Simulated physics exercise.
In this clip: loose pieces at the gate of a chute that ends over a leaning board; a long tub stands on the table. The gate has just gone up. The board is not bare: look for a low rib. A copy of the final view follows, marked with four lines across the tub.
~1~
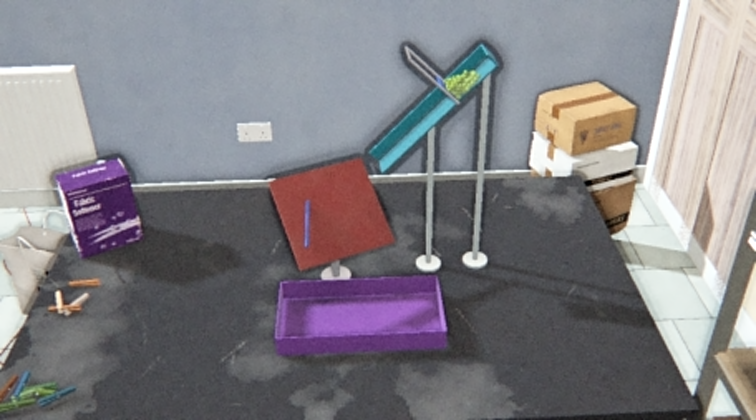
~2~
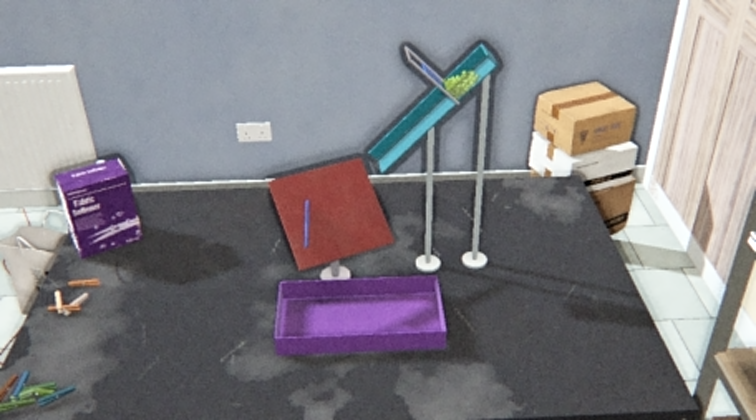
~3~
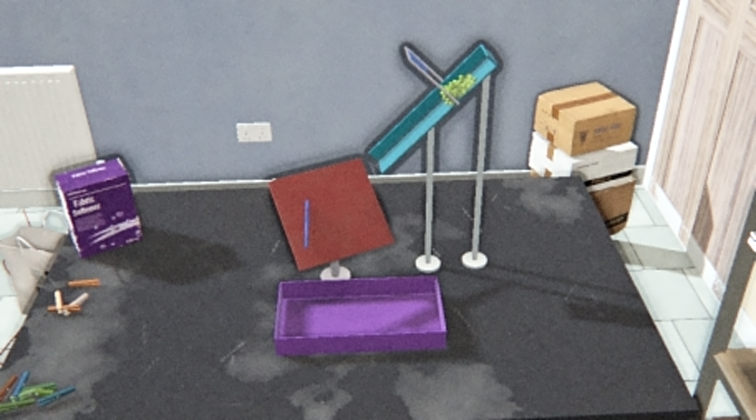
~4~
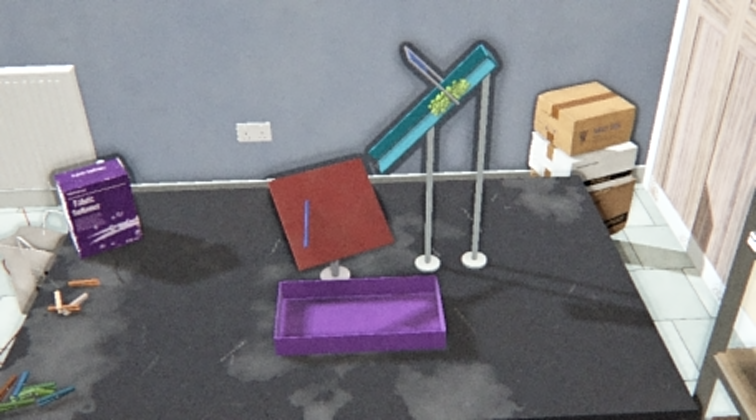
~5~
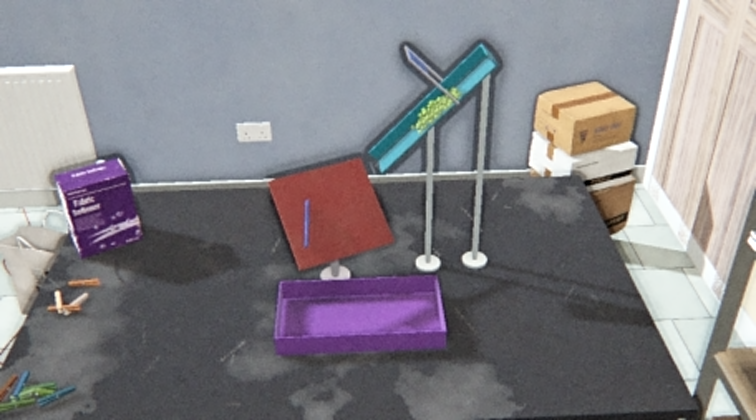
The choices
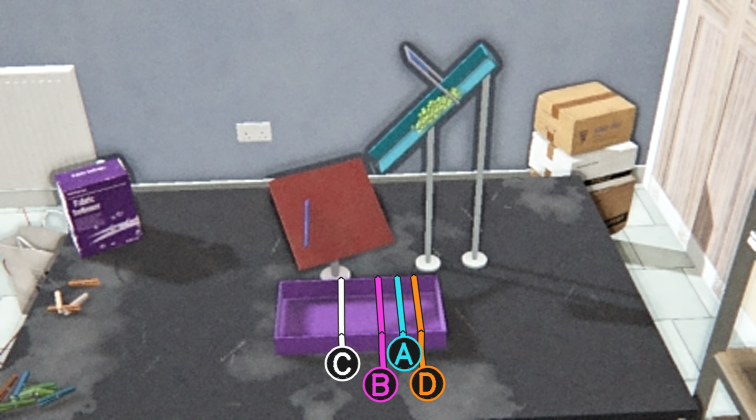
Small yellow-green pieces sliding down a sloping teal chute past a raised gate, above a tilted red board and empty purple tub.
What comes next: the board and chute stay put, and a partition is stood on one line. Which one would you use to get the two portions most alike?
C is best.
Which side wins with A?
More lands on the left.
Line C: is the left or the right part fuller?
More lands on the left.
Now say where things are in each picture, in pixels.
Load behind the gate (460, 83), dried peas; lip of the chute (381, 168), sloping fairly steeply, in the first picture.
Middle of the board (332, 212), tilted fairly steeply; middle of its low edge (349, 256); of its high edge (315, 169), in the second picture.
Front corners of the tub (275, 338) and (446, 331), empty; front of the load (445, 98), in the third picture.
Middle of the load (446, 99); its front (434, 111), roughly a quarter of the way to the lip; rib from (308, 200) to (307, 245), in the fourth picture.
Middle of the load (437, 111); its front (413, 127), roughly half of the way to the lip, in the fifth picture.
On the marked copy, line A crosses the front rim at (402, 332); line B crosses the front rim at (381, 333); line C crosses the front rim at (341, 335); line D crosses the front rim at (421, 332).
With A, of what is caught, almost all on the left of the divider, just a few on the right.
With B, of what is caught, almost all on the left of the divider, about a tenth on the right.
With C, of what is caught, roughly two thirds on the left of the divider, roughly a quarter on the right.
With D, of what is caught, every piece on the left of the divider, not one piece on the right.
